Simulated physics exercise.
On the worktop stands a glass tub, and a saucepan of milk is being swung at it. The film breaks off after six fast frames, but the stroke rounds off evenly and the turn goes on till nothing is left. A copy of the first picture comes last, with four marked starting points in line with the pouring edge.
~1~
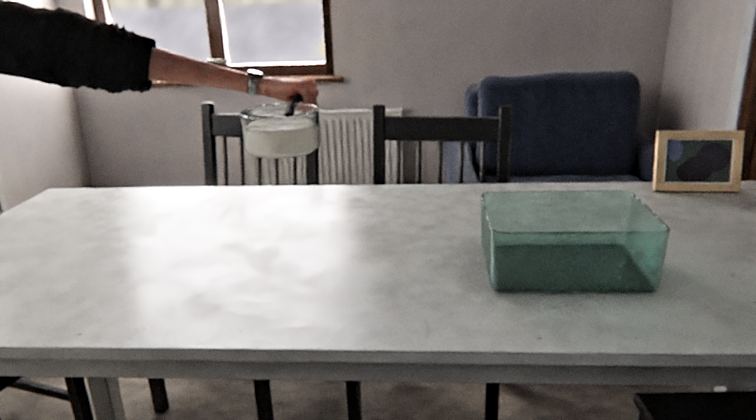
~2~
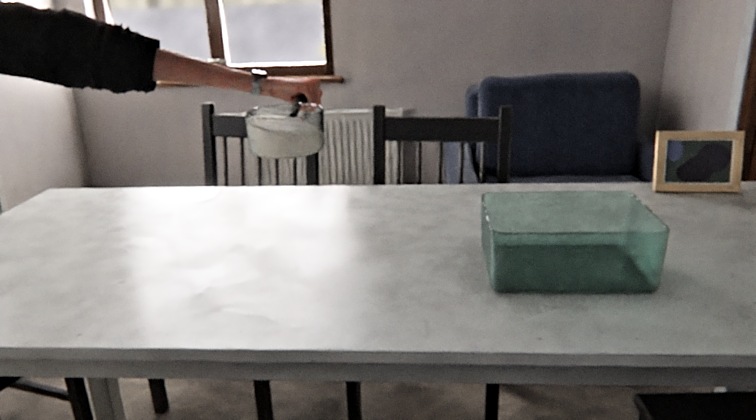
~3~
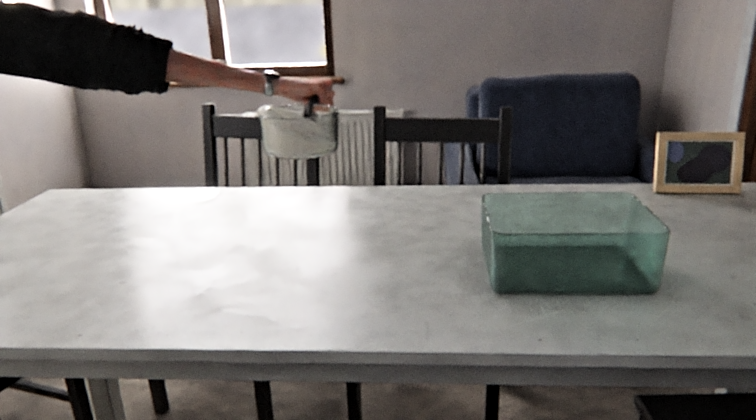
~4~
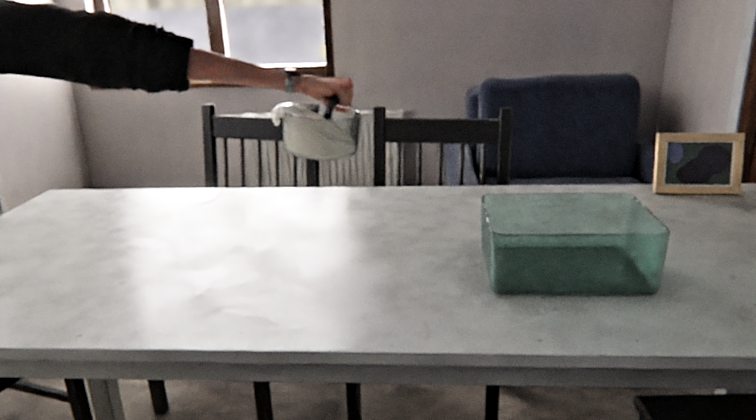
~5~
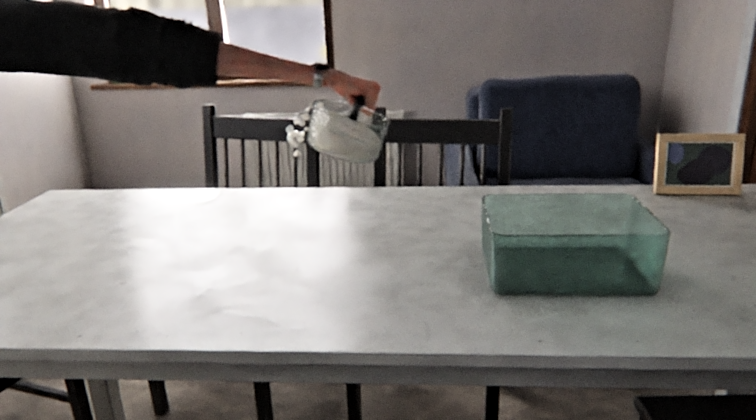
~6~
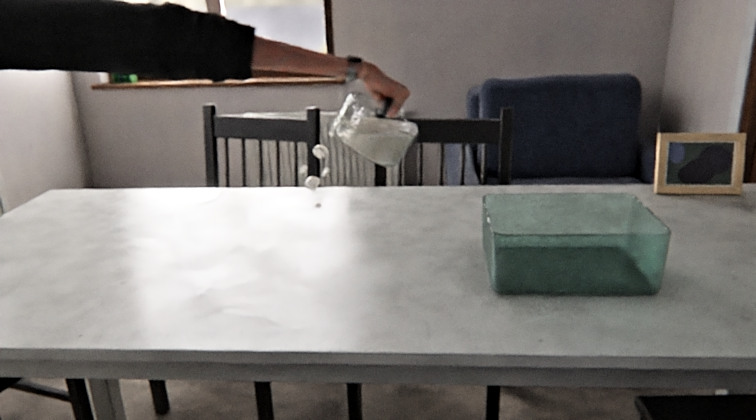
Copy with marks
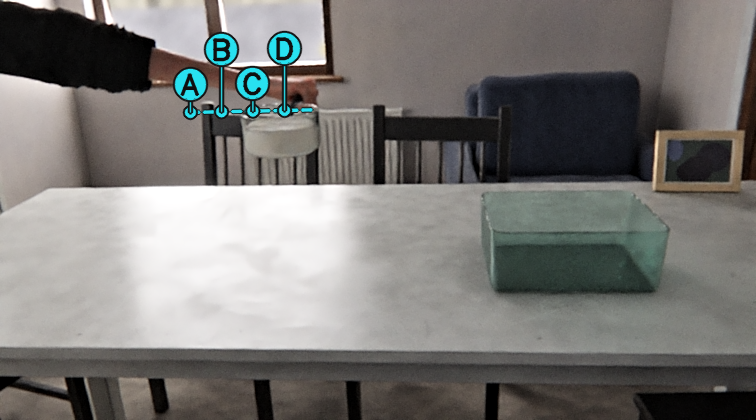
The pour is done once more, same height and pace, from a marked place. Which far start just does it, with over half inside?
Go for D.
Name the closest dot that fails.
C it is.
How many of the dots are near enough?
One of the four.
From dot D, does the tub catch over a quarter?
Yes, it does.
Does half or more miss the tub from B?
Yes, it does.
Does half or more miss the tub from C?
Yes.
On the marked copy, A at (190, 112); B at (221, 111); C at (252, 111); D at (284, 110).
For dot A, about 0 % lands in the tub, 100 % falls short.
For dot B, about 0 % lands in the tub, 98 % falls short.
For dot C, about 21 % lands in the tub, 75 % falls short and 4 % goes beside or beyond.
For dot D, about 66 % lands in the tub, 27 % falls short and 7 % goes beside or beyond.
